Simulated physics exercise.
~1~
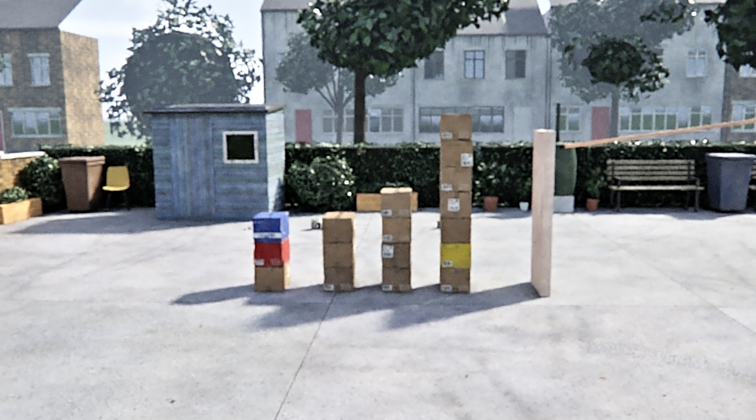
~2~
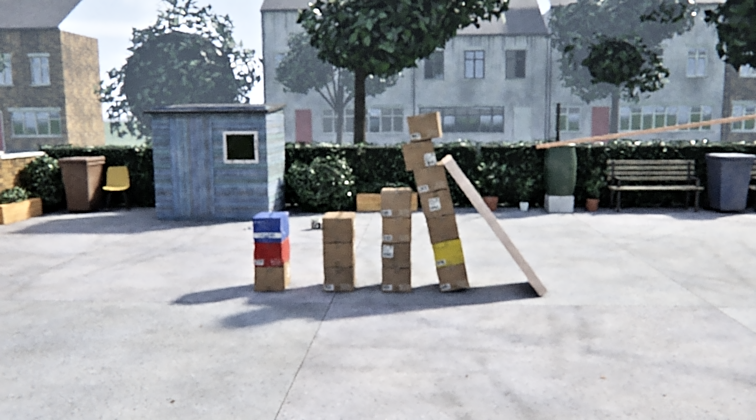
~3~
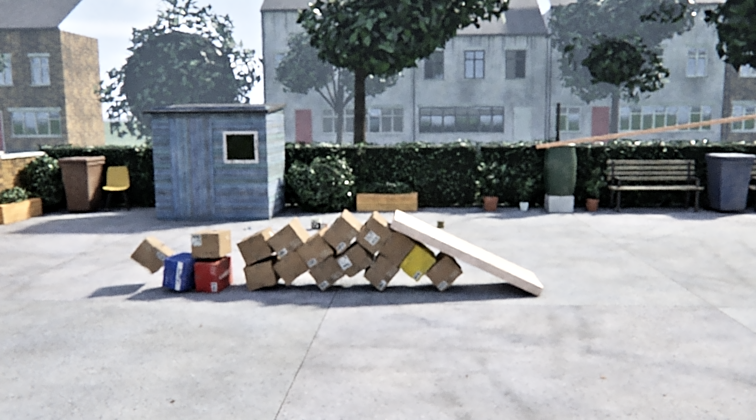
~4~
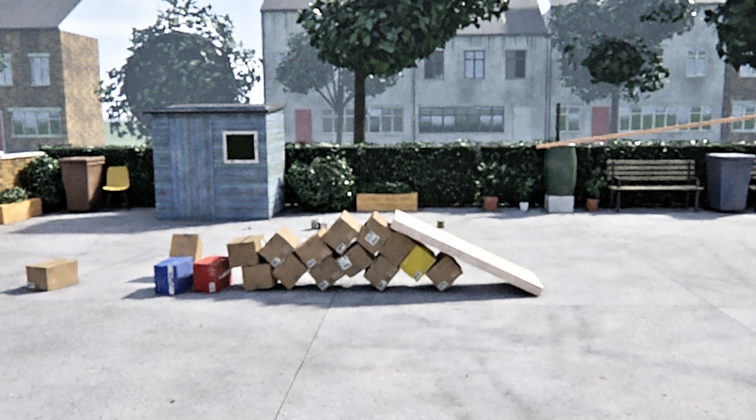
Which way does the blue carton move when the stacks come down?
The blue carton moves to the left as it drops from the top of its stack to the ground.
A pale board tips left into stacked cartons, toppling the stacks into a low heap.
